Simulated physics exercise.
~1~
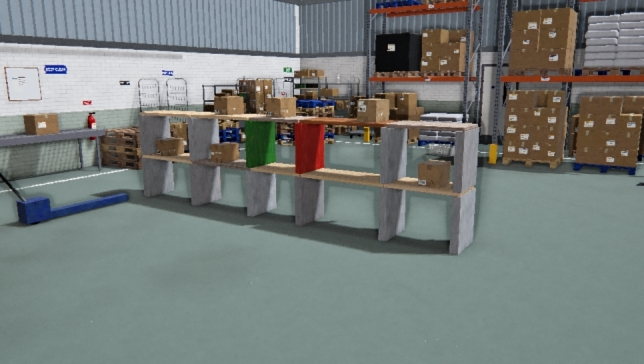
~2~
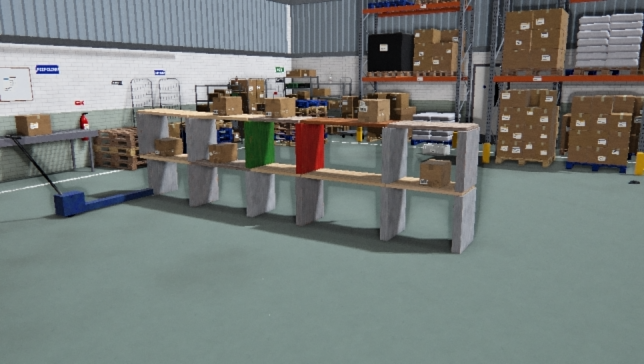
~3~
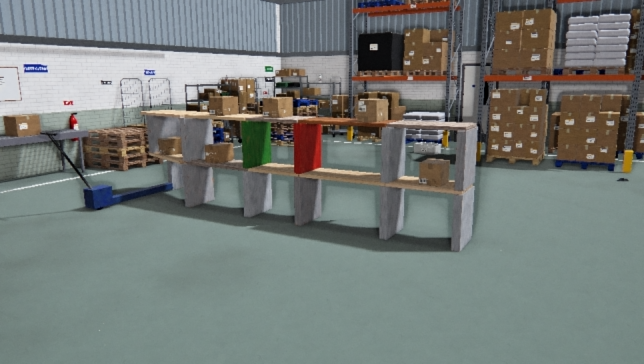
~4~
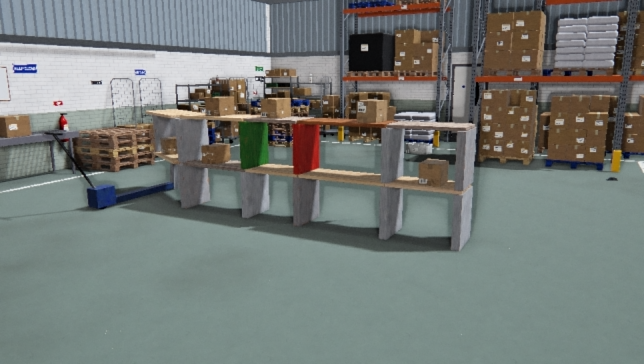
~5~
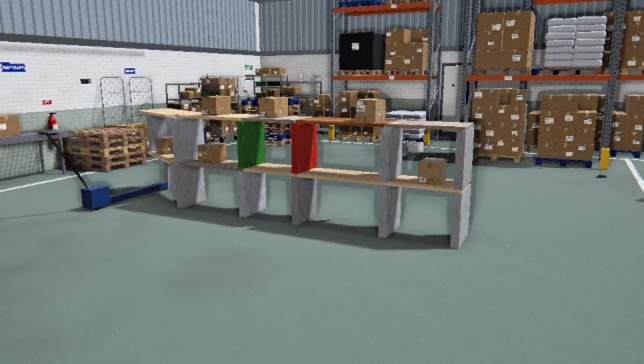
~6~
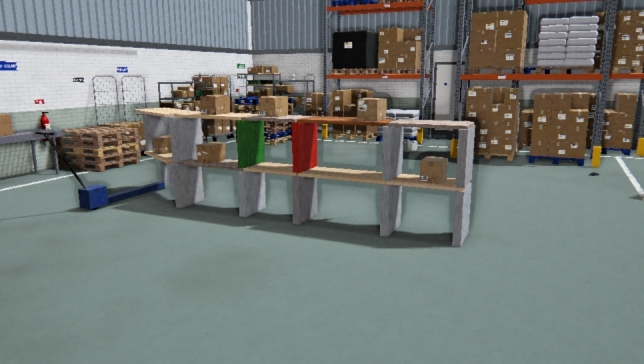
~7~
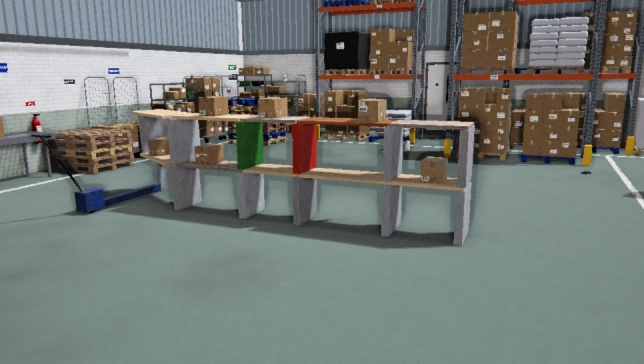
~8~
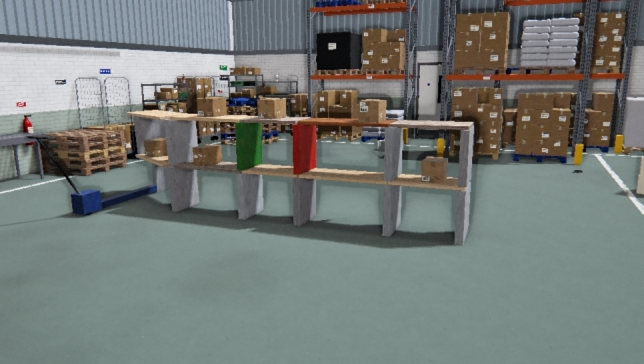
In a warehouse, a blue jack nudges the left end of shelving, which stays standing.
